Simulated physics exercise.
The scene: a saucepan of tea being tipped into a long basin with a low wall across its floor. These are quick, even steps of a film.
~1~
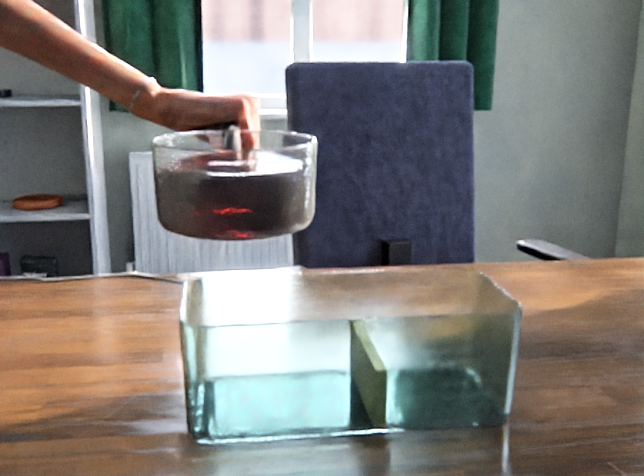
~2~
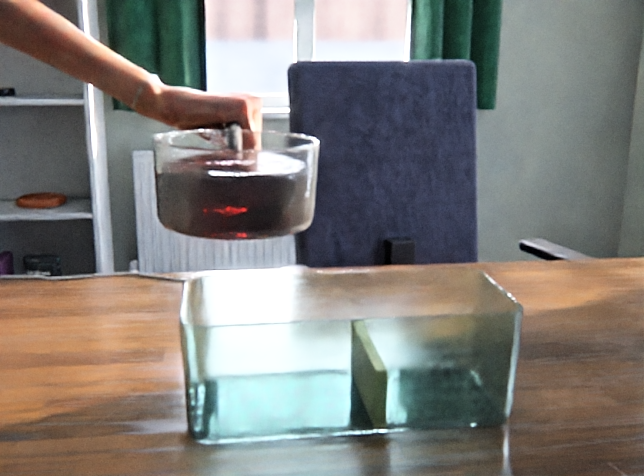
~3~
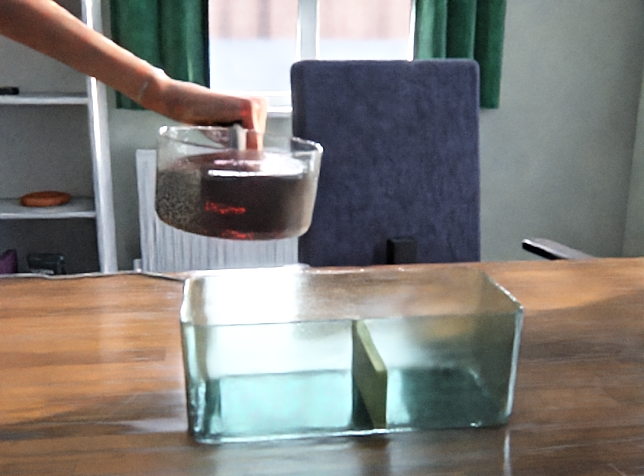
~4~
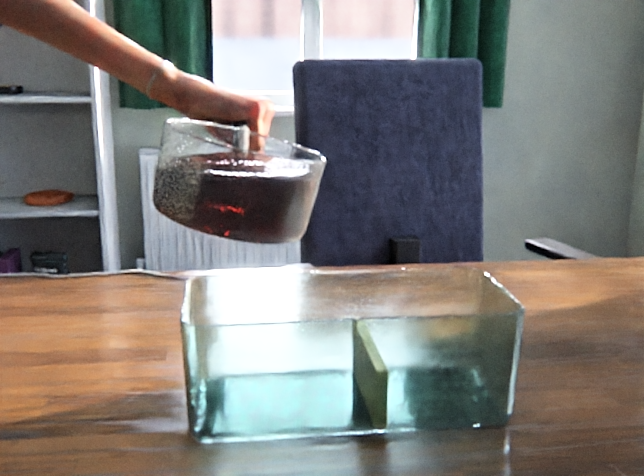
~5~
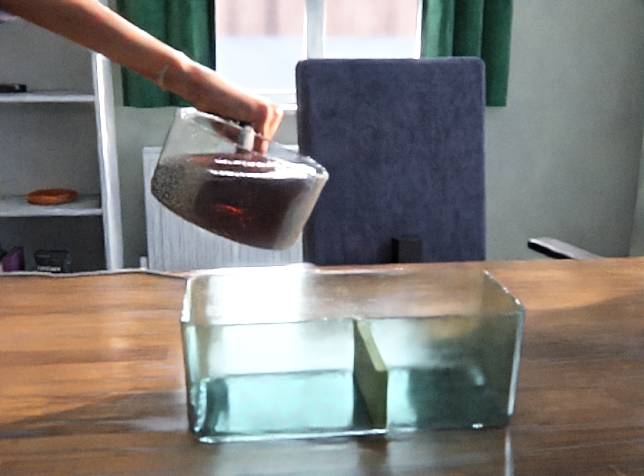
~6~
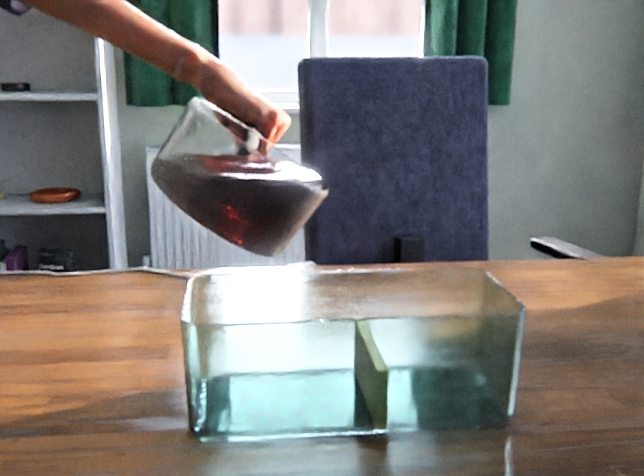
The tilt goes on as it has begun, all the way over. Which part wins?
The left part.
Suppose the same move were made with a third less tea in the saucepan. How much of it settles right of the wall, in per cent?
Some 5 per cent.
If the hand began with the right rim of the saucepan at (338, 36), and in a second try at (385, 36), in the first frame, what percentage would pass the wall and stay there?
The first gives 65 %, the second 80 %.
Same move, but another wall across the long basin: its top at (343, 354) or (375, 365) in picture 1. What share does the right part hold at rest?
The first gives 55 %, the second 20 %.
A moment on, the tilt is 97° and 30 per cent is still to pour, 24 is left of the wall and 10 right of it.
Next, the tilt is 100° and 8 per cent is still to pour, 69 is left of the wall and 18 right of it.
Then the tilt is 100° and 2 per cent is still to pour, 62 is left of the wall and 17 right of it.
Later the tilt is 100° and 0 per cent is still to pour, 77 is left of the wall and 18 right of it.
At rest 77 per cent lies left of the wall, 18 right of it and 4 outside.
